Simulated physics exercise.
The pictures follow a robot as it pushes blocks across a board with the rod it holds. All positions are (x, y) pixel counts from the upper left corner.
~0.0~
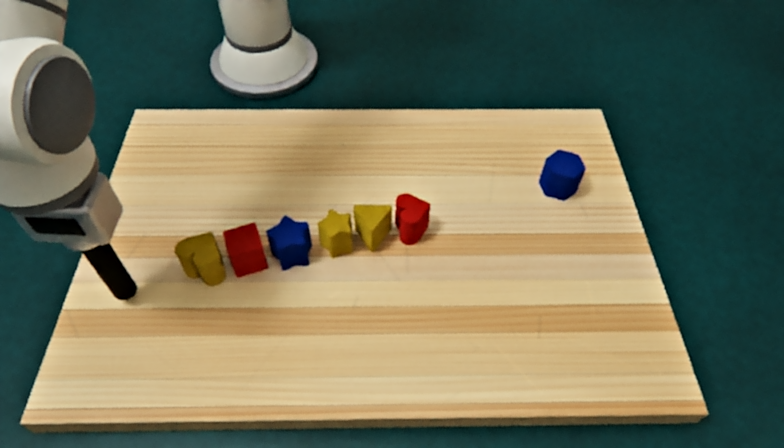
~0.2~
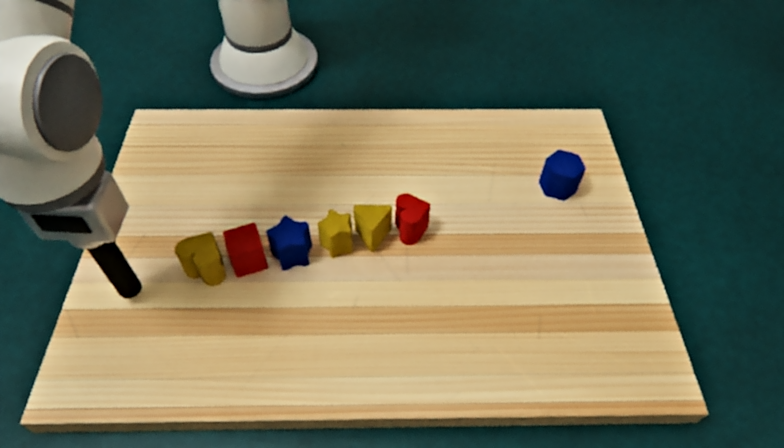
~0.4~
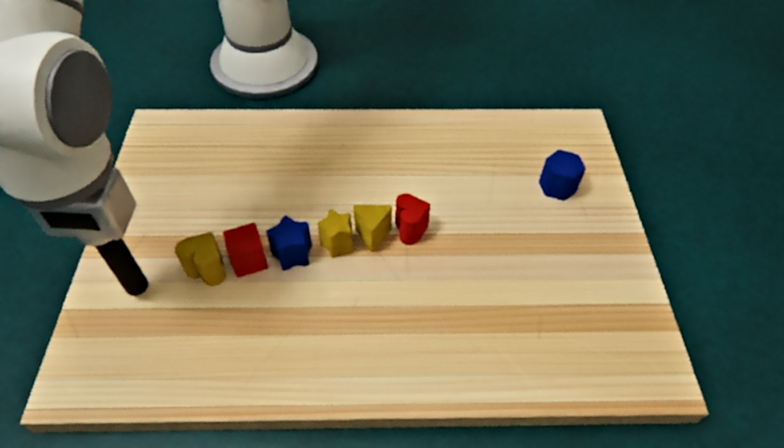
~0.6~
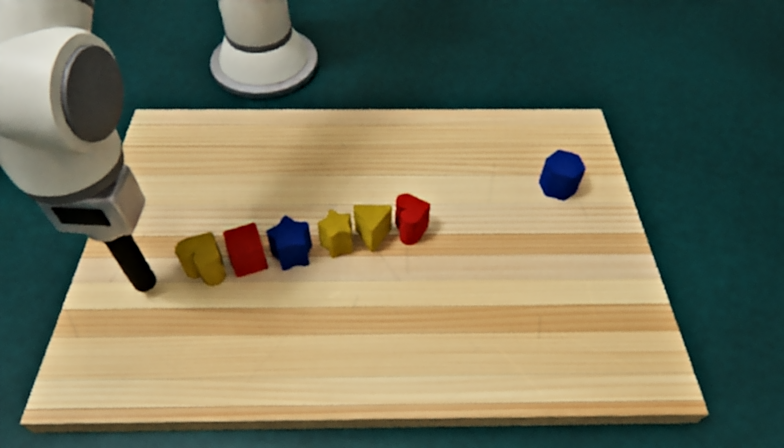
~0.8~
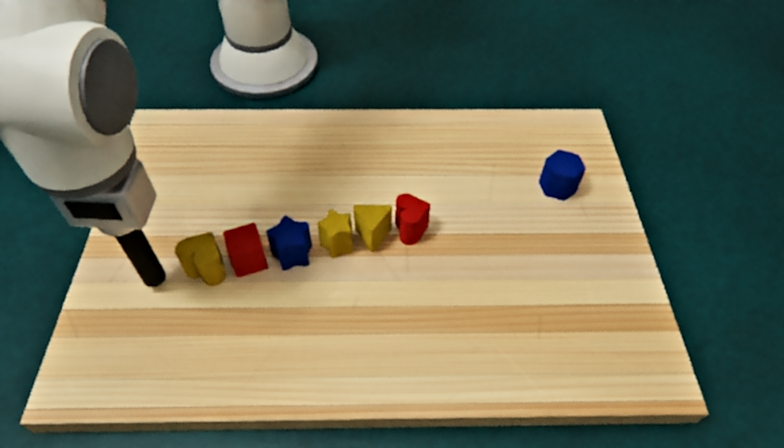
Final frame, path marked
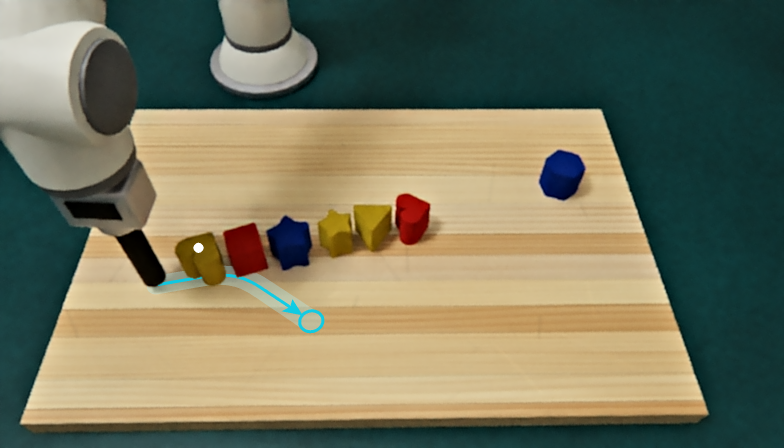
A white robot arm holding a black rod slides its tip slightly right and a little upward toward a yellow heart-shaped block, while every block and the camera stay still. A pale wooden board lies on a dark green surface, seen from above at an angle. Yellow, red and blue blocks line its left and middle, with another blue block at upper right.
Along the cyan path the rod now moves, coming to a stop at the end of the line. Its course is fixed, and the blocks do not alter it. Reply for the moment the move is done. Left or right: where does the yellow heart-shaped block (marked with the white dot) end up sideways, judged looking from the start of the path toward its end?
Shifts left.
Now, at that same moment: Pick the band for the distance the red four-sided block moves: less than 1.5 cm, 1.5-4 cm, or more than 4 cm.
It shifts by more than 4 cm.
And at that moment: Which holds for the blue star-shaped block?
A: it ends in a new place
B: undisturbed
A (it ends in a new place)
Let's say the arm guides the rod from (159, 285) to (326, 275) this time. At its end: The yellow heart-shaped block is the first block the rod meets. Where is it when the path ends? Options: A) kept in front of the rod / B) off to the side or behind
I'll go with B - off to the side or behind.
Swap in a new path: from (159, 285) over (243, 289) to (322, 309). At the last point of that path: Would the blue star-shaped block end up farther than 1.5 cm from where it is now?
That would be a no.
The line goes from (159, 285) via (217, 275) and (267, 292), ending at (311, 321); the dot is on the yellow heart-shaped block.
What follows on the original path. One third of the way, rod (215, 269); yellow heart-shaped block (239, 238); red four-sided block (272, 227); blue star-shaped block (309, 227), turned 20° clockwise; yellow star-shaped block (347, 219).
Two thirds of the way, rod (265, 285); yellow heart-shaped block (252, 236); red four-sided block (284, 225); blue star-shaped block (321, 224), turned 20° clockwise; yellow star-shaped block (356, 214).
At the end, rod (310, 315); yellow heart-shaped block (252, 236); red four-sided block (284, 225); blue star-shaped block (321, 224), turned 20° clockwise; yellow star-shaped block (356, 214).
